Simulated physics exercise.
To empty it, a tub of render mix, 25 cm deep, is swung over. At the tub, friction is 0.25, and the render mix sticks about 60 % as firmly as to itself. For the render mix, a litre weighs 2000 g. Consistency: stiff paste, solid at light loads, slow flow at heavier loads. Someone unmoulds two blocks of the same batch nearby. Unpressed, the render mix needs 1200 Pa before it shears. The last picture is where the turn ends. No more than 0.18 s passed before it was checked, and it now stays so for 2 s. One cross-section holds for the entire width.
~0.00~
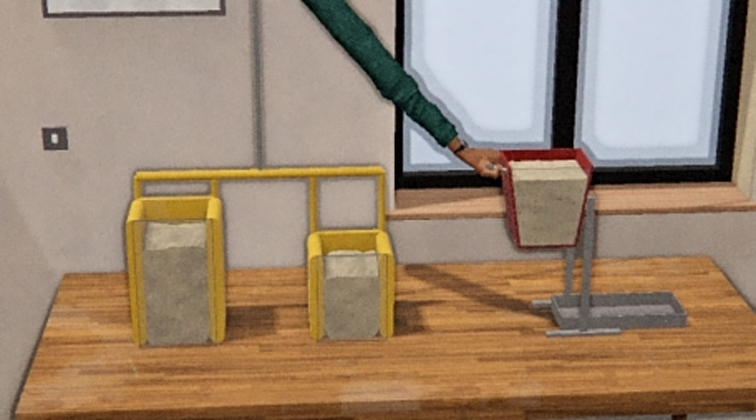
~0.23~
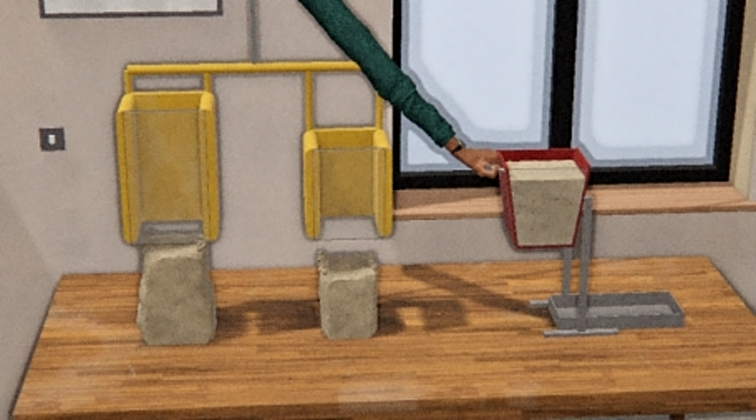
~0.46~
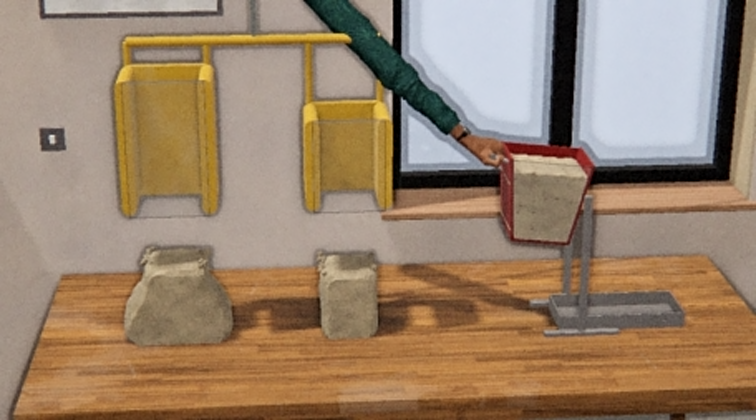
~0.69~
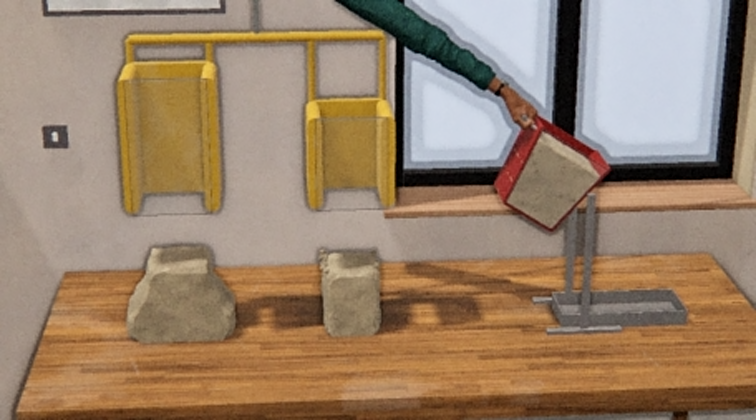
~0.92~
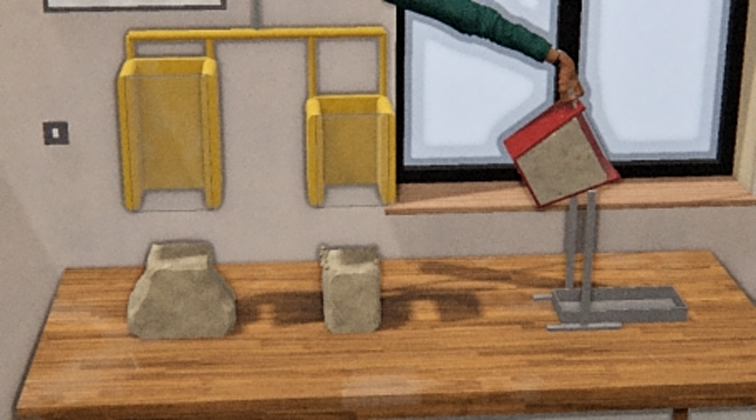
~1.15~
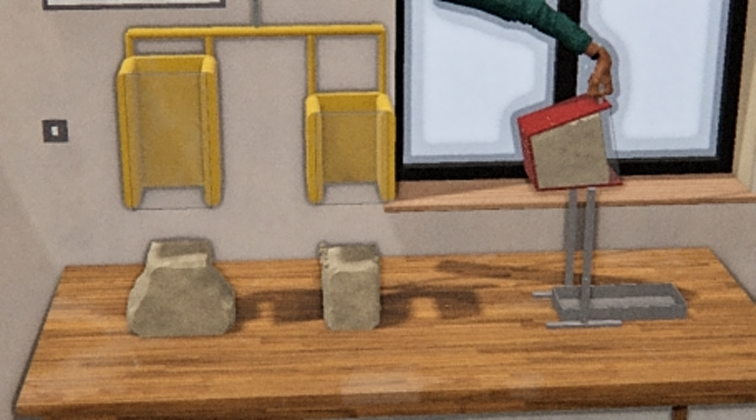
The video shows a yellow frame lifting off two beige blocks on a wooden table, the taller left one slumping wider, before a green-sleeved arm tilts a red tub of beige mix rightward, nearly onto its side.
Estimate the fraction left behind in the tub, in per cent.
I would say 100 %.
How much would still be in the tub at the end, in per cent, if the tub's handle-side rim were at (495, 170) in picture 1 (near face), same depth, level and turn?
About 100 % stays in the tub.
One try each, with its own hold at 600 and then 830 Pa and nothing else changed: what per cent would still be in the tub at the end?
Try one gives 80 per cent, try two gives 100 per cent.
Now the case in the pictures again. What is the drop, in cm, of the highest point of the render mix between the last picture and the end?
The top ends up some 0 cm below its level in the last picture.
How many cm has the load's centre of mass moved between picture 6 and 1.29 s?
Roughly 0 cm.
By 1.29 s, the tub is at 79 degrees and holds 100 %.
By 1.46 s, the tub is at 79 degrees and holds 100 %.
By 1.63 s, the tub is at 79 degrees and holds 100 %.
By 1.80 s, the tub is at 79 degrees and holds 100 %.
By 3.15 s, at the end, the tub is at 79 degrees and holds 100 %.
